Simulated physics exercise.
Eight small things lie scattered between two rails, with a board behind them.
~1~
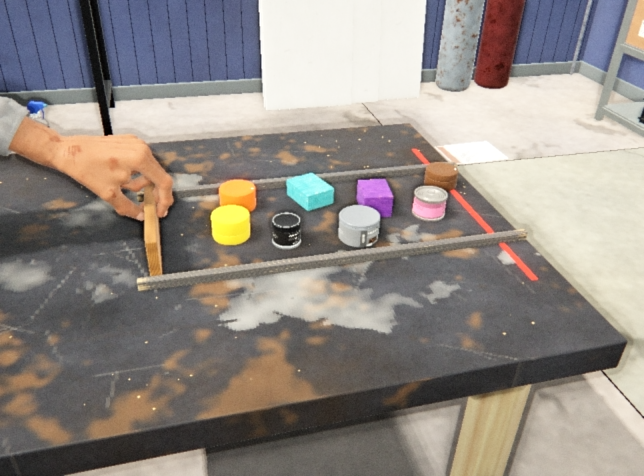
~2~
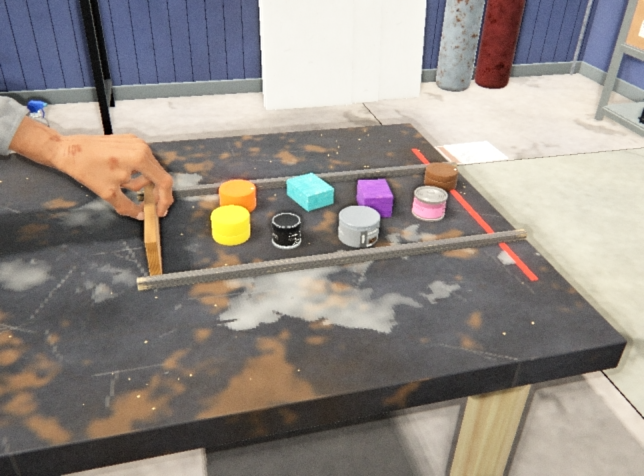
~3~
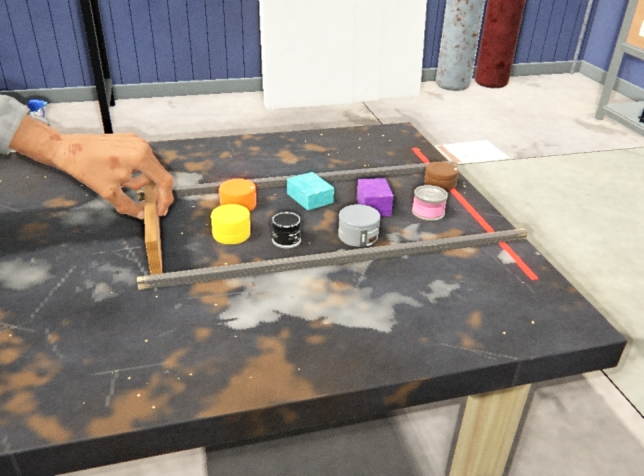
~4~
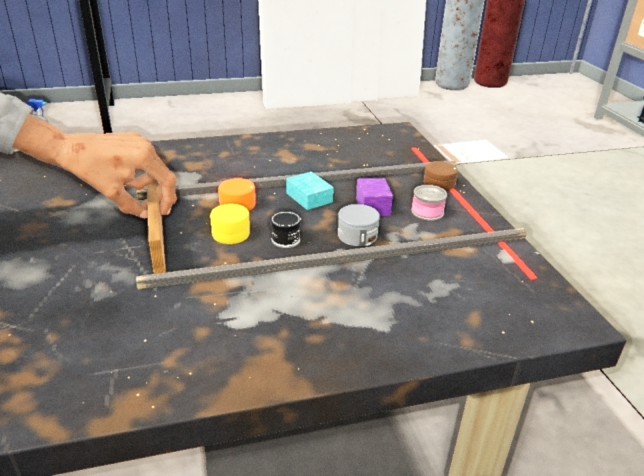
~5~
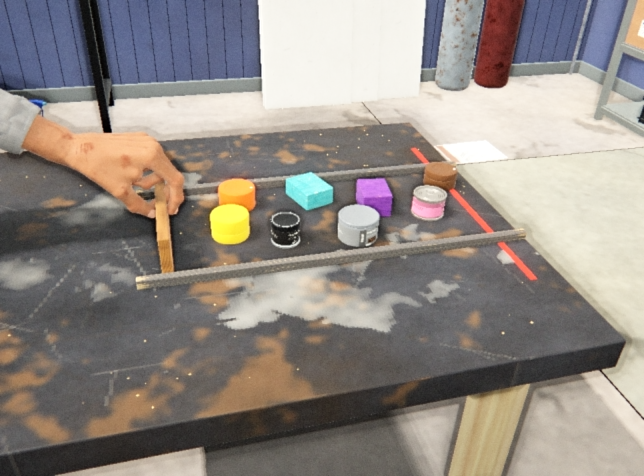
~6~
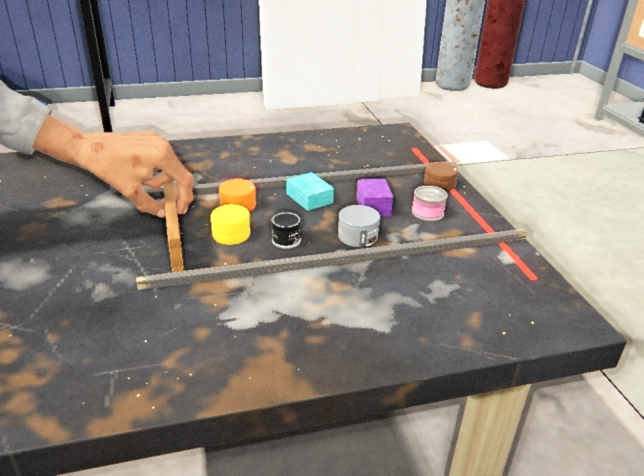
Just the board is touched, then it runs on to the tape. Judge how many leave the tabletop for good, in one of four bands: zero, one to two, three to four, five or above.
I expect that five or more will fail to stay on the table.
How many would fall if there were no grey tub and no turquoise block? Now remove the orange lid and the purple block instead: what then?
First 3, then 3.
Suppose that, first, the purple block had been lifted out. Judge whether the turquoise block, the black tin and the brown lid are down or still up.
Result: Turquoise block comes off, black tin stays, brown lid comes off.
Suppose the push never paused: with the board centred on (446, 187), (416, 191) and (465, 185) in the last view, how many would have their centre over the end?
3, 0 and 5.
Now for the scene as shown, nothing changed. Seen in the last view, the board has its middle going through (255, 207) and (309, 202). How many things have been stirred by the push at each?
At the one place 3, at the other 6.
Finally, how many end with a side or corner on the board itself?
The number is 3.
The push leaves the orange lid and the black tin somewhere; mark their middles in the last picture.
Positions - first (457, 170), then (498, 214).
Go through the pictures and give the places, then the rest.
Brown lid (441, 177); pink pot (430, 203); purple block (374, 198); board (152, 219); tape (464, 203), in the first frame.
Pink pot (429, 204); board (152, 218), in the second frame.
Purple block (375, 198); black tin (287, 230), in the third frame.
Brown lid (441, 176); grey tub (358, 225), in the fourth frame.
Pink pot (429, 203); yellow lid (230, 224), in the fifth frame.
Brown lid (441, 177); pink pot (429, 204); purple block (374, 198); board (172, 216); tape (464, 202), in the sixth frame.
Early on, none off yet; brown lid at rest near (441, 177); pink pot at rest near (429, 204); purple block at rest near (374, 198).
A while later, none off yet; brown lid at rest near (441, 177); pink pot travelled about its own width near (458, 207); purple block travelled about its own width near (429, 198).
Finally, the number that fall off is five or more; lost, turquoise block, grey tub, purple block, pink pot and brown lid.
